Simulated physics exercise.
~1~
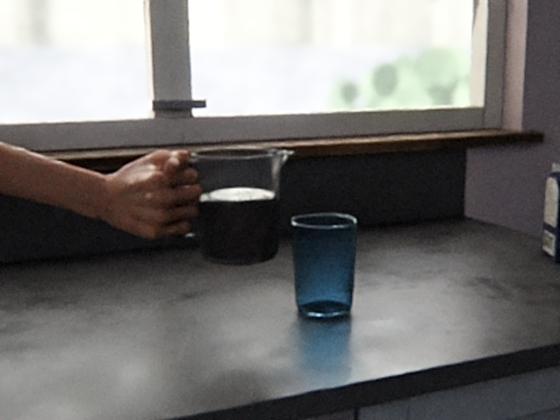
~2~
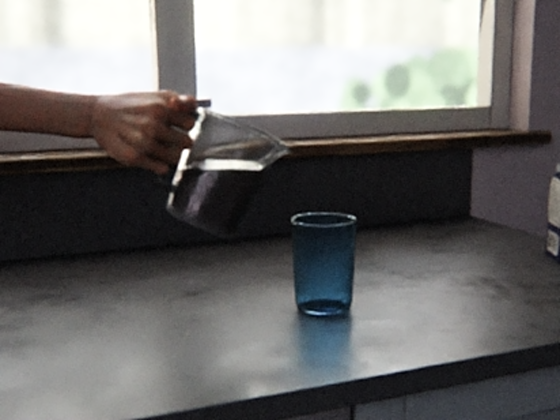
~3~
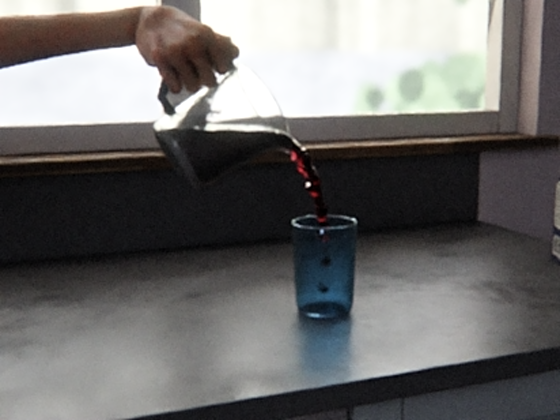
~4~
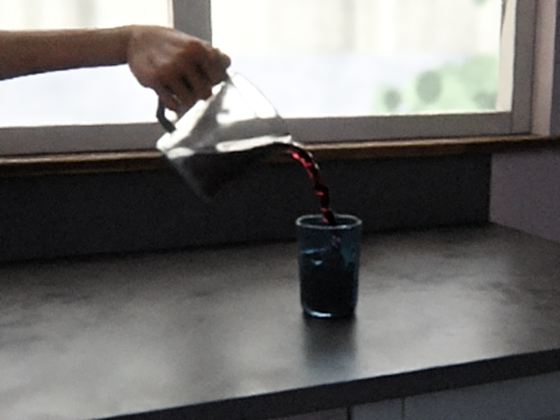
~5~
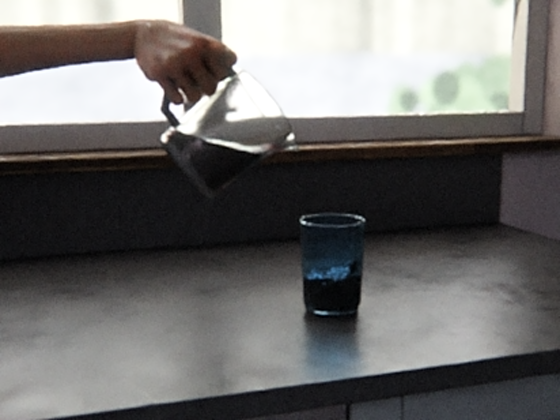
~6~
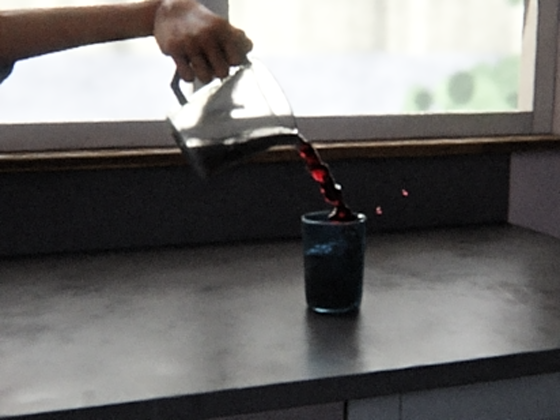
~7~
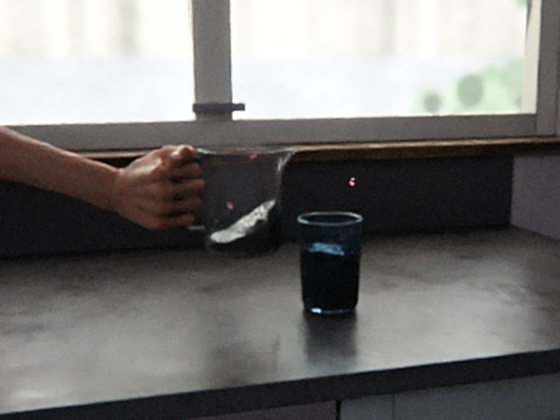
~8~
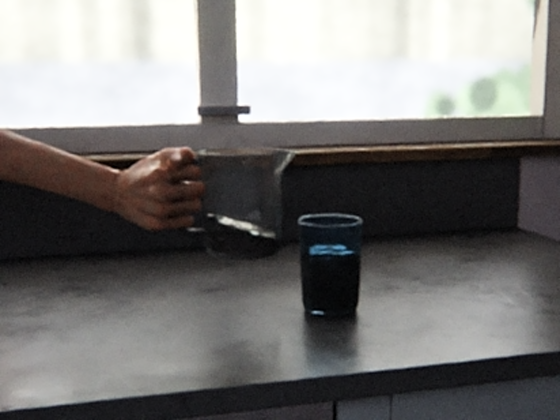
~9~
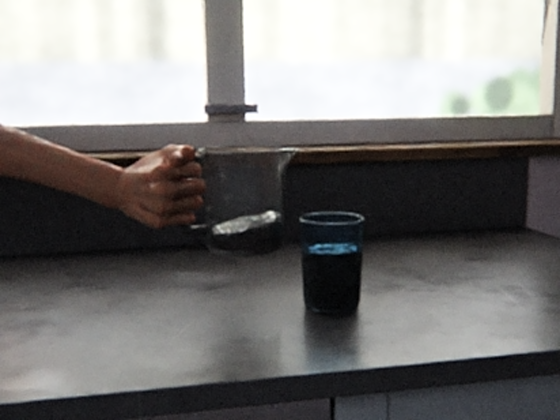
Dark red wine streamed from a clear jug into a blue drinking glass on a dark counter as a hand tipped it twice, a few drops flying off to the right, before the jug was levelled, nearly empty, beside the glass, now over half full.
